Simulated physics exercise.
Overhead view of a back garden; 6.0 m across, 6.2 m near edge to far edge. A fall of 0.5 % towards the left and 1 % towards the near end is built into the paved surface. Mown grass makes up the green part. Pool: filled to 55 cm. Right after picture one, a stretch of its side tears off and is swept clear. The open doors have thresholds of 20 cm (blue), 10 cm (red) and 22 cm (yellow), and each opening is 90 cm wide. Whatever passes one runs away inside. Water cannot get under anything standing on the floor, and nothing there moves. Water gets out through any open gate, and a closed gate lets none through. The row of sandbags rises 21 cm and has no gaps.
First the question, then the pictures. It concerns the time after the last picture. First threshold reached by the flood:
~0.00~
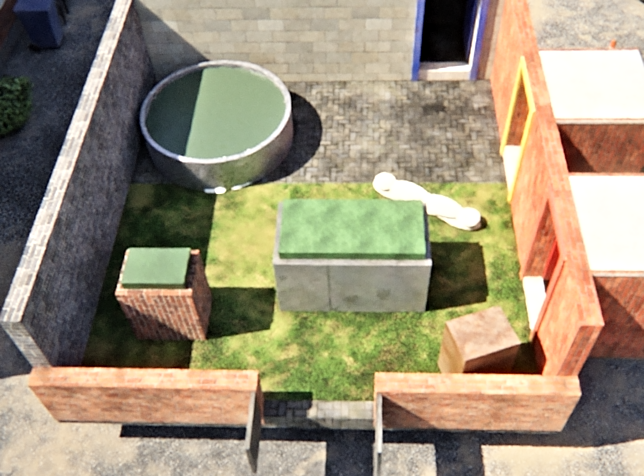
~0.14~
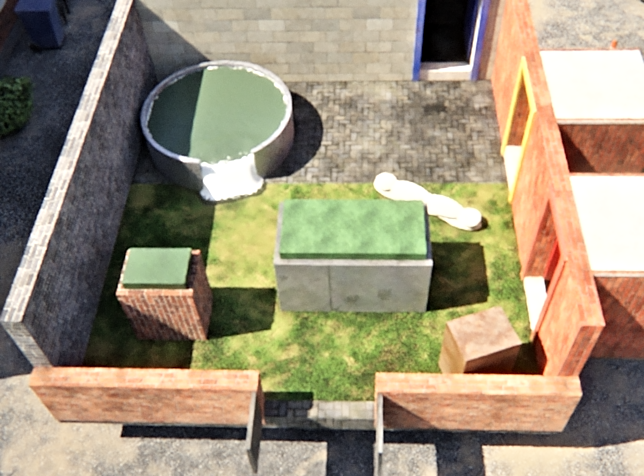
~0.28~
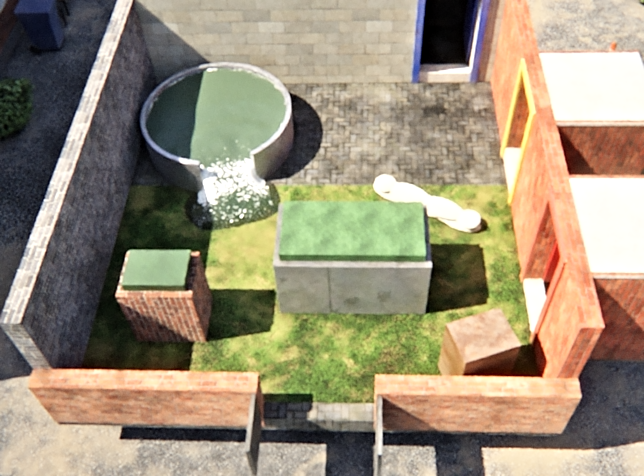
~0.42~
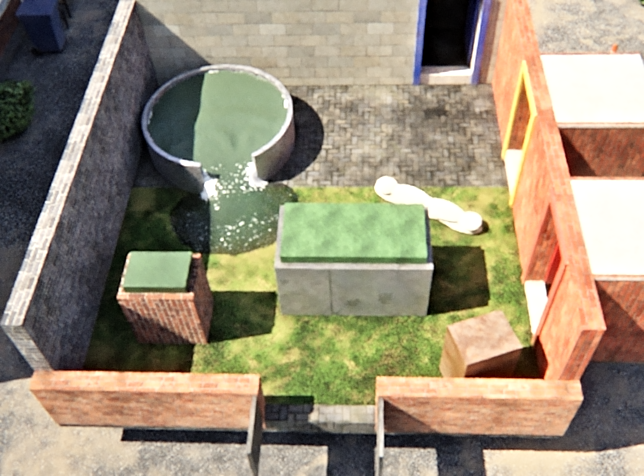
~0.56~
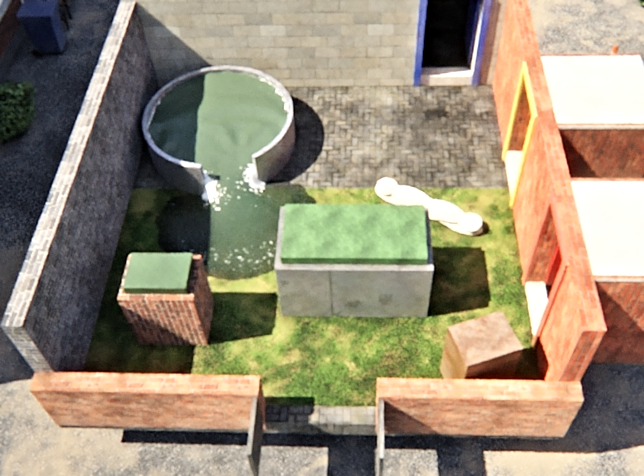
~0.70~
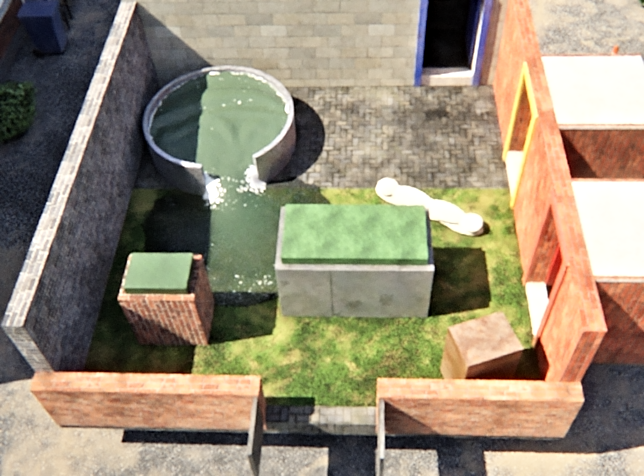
The red one.
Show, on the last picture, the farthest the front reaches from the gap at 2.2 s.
Around pixel (298, 404).
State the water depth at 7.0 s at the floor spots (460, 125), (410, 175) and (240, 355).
0, 0, 11 cm.
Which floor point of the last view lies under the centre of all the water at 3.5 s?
Its balance point sits around (231, 206).
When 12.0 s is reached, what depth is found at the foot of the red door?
Some 6.5 cm.
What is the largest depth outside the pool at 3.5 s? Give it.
Around 18 centimetres deep.
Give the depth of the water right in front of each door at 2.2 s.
Depths (cm): Blue = 0; red = 0; yellow = 0.
After 1.4 s water covers 20 % of the floor and is deepest (28 cm) near (232, 201); blue door not reached, red door not reached, yellow door not reached.
After 2.2 s water covers 30 % of the floor and is deepest (22 cm) near (232, 201); blue door not reached, red door not reached, yellow door not reached.
After 3.5 s water covers 45 % of the floor and is deepest (18 cm) near (232, 201); blue door not reached, red door not reached, yellow door not reached.
After 7.0 s water covers 70 % of the floor and is deepest (14 cm) near (77, 400); blue door not reached, red door reached at 4.7 s, yellow door not reached.
After 12.0 s water covers 85 % of the floor and is deepest (12 cm) near (131, 401); blue door not reached, red door reached at 4.7 s, yellow door not reached.
